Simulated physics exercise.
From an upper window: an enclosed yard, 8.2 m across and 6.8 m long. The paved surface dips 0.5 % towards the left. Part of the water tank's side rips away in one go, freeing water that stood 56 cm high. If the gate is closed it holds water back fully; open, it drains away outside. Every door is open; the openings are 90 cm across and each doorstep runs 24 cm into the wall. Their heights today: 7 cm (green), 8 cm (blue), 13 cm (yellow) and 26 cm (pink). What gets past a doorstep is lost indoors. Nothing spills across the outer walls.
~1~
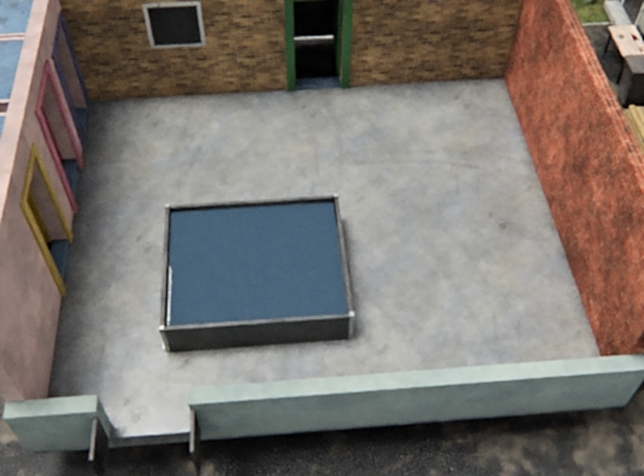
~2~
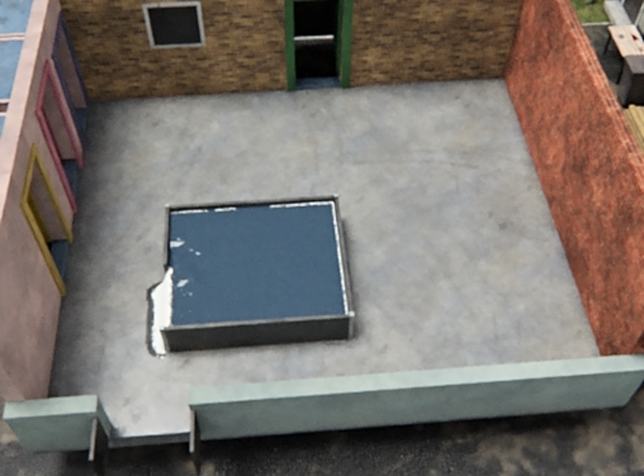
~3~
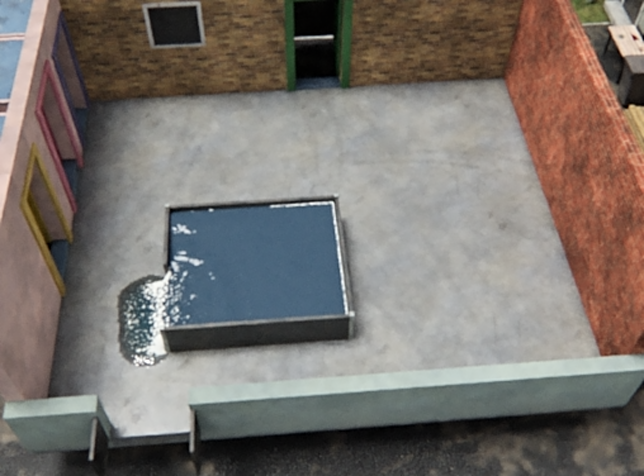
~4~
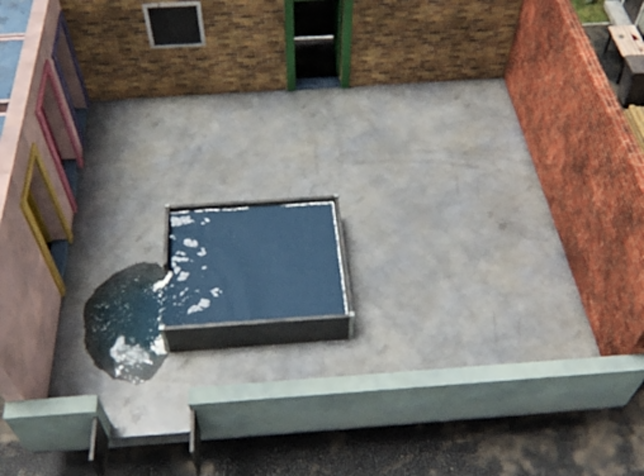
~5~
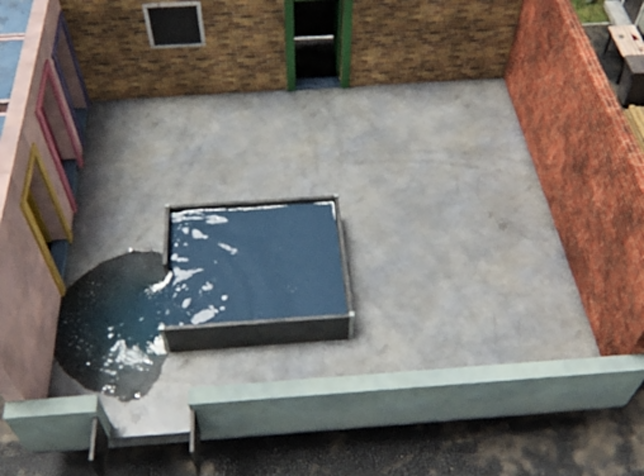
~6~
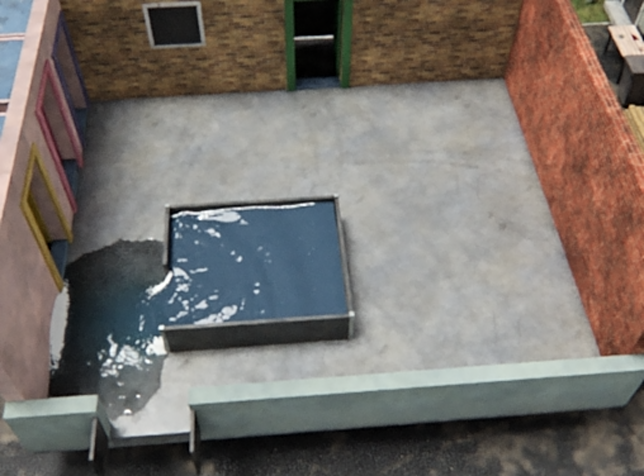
Water pouring from the left side of a dark raised tank, spreading across grey paving to the pink wall in a yard.
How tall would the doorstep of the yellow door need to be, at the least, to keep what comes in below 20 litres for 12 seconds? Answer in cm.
About 17 cm.
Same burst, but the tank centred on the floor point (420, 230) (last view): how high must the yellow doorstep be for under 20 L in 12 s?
Then roughly 16 cm.
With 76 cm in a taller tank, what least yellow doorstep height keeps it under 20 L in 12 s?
Some 25 cm.
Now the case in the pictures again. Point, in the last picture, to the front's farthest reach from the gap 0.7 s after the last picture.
Around (74, 212).
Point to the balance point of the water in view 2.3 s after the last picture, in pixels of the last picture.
Around (193, 295).
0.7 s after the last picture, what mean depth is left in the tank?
Roughly 44 cm on average.
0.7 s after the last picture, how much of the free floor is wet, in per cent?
Some 10 per cent of it.
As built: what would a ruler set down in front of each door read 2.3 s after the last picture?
Depths in cm: Green 0, blue 4, yellow 20, pink 6.
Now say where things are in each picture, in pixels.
The water tank at (255, 261) is whole and still, 56 cm deep; the yellow door at (49, 227) is dry, in the first frame.
Water pours out at (169, 310) and has run 0.3 m, to (153, 312); about 10 cm deep outside, 56 cm at the back, in the second frame.
The gap is at (170, 311), the front 0.7 m out at (124, 334); the back of the water tank holds 56 cm, in the third frame.
The front is at (90, 320), 1.3 m from the gap at (170, 312); 1.9 m2 of floor is wet, 56 cm left at the back, in the fourth frame.
The front is at (56, 342), 1.7 m from the gap at (170, 312); 3.0 m2 of floor is wet, 56 cm left at the back, in the fifth frame.
The front is at (50, 385), 1.8 m from the gap at (170, 311); 3.7 m2 of floor is wet, 56 cm left at the back; 0.1 m in a straight line remain to the yellow door at (49, 227), in the sixth frame.
Then, 0.7 s after the last picture water covers 10 % of the floor, deepest (52 cm) near (44, 427); 19 cm at the yellow door, 2 litres in over its 13 cm doorstep.
Then, 2.3 s after the last picture water covers 30 % of the floor, deepest (37 cm) near (44, 427); 20 cm at the yellow door, 30 litres in over its 13 cm doorstep.
Then, 11.3 s after the last picture water covers 95 % of the floor, deepest (12 cm) near (44, 427); 7 cm at the yellow door, 58 litres in over its 13 cm doorstep.
At the yellow door as built, the water peaked near 20 cm, 1.7 s after the last picture.
Run again over the same 12 s with other heights there, 42 litres in over 14.5 cm, 11 litres over 19.5 cm. The limit of 20 litres is kept from about 17 cm up.
